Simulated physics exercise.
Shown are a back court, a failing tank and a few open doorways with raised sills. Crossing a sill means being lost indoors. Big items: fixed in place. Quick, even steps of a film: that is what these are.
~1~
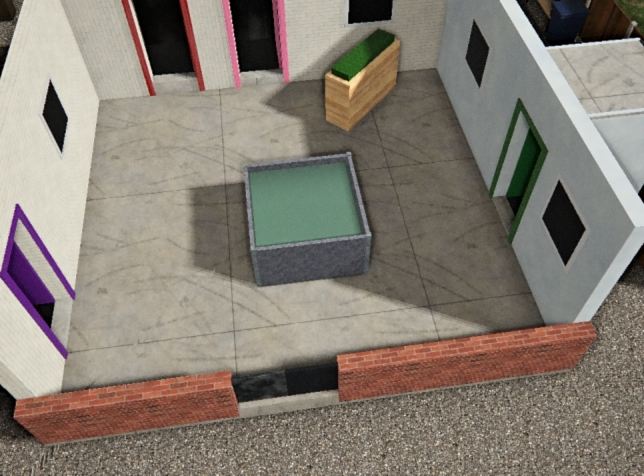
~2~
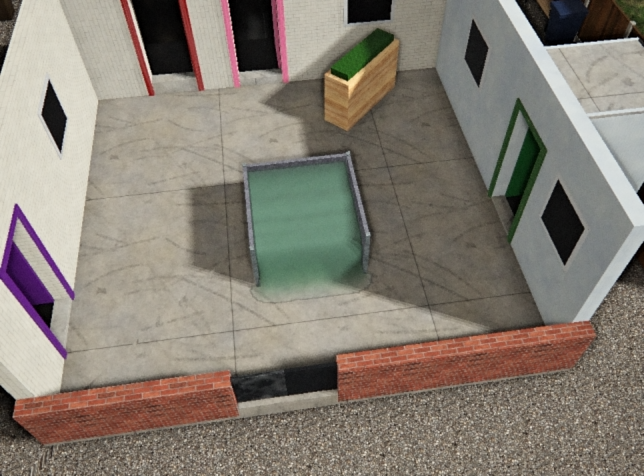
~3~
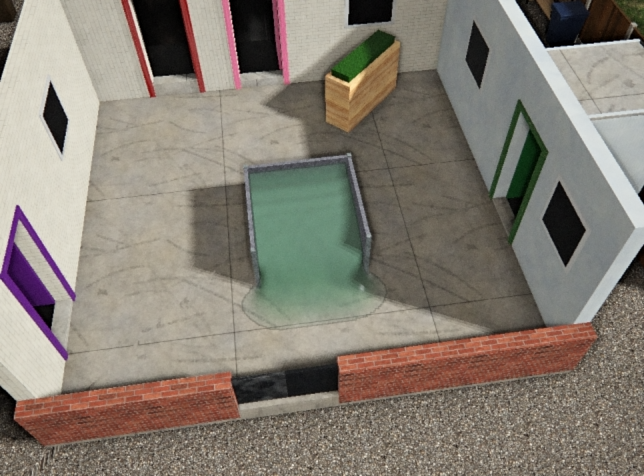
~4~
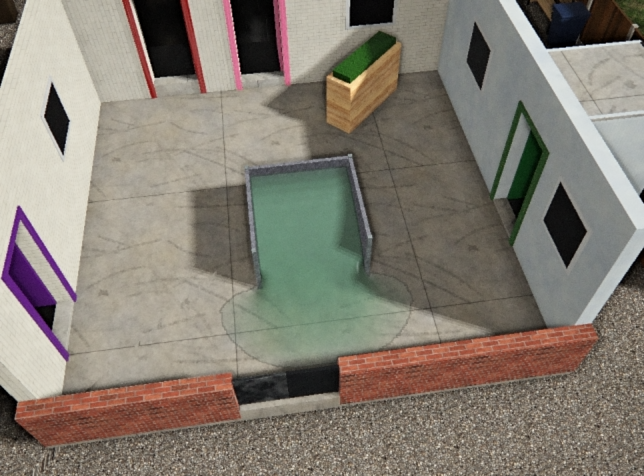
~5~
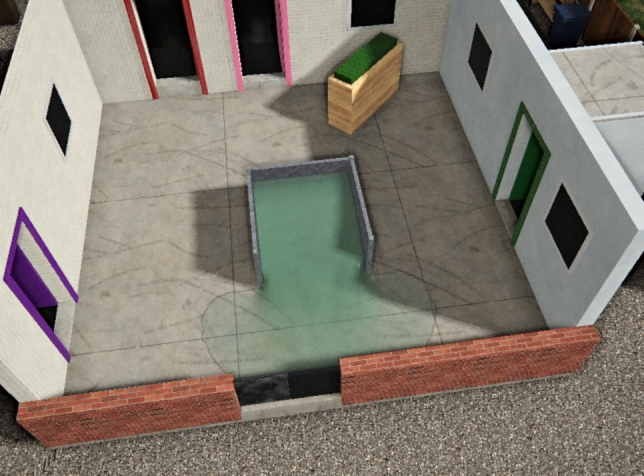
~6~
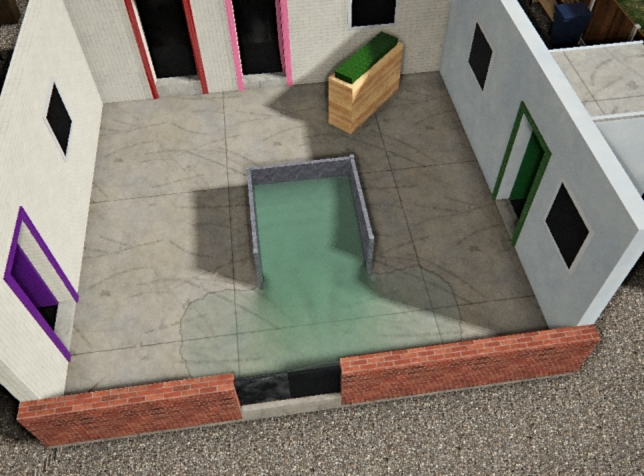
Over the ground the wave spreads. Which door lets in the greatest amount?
The purple one.
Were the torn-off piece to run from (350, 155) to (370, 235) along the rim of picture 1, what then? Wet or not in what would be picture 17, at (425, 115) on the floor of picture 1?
The point is soaked.
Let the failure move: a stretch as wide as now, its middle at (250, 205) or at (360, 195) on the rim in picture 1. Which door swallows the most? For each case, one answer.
In the first try it's the purple-painted one, in the second the green door.
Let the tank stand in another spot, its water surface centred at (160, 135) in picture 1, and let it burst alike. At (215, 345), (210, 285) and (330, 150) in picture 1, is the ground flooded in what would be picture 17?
In the order given: Wetted, wetted and not reached.
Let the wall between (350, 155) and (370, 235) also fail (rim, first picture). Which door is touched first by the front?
It's the green-painted one.
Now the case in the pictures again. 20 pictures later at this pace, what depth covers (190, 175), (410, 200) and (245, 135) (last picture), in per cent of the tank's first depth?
Taking the places in turn, I get roughly 0, 2 and 0 percent.
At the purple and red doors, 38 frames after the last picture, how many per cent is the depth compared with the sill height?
The first sits near 100 in a hundred and the second near 30 in a hundred.
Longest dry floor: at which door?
It's the one in pink.
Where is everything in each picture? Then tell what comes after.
The first picture shows the open tank at (304, 202) is whole and still.
In the second picture, water pours out at (311, 267) and has run to (255, 292).
In the third picture, the front is at (250, 310), out from the gap at (312, 269).
In the fourth picture, water pours out at (313, 272) and has run to (237, 337).
In the fifth picture, the front is at a hidden place, out from the gap at (315, 273).
In the sixth picture, the front is at a hidden place, out from the gap at (315, 273).
A moment on, water covers 20 % of the floor; pink door not reached, purple door not reached, red door not reached, green door not reached.
Next, water covers 25 % of the floor; pink door not reached, purple door wet at the sill, nothing in, red door not reached, green door wet at the sill, nothing in.
Then, water covers 50 % of the floor; pink door not reached, purple door some in, red door not reached, green door a trickle in.
Later, water covers 90 % of the floor; pink door wet at the sill, nothing in, purple door a lot in, red door wet at the sill, nothing in, green door some in.
In the end, water covers 100 % of the floor; pink door wet at the sill, nothing in, purple door a lot in, red door wet at the sill, nothing in, green door some in; the purple door has let in the most.
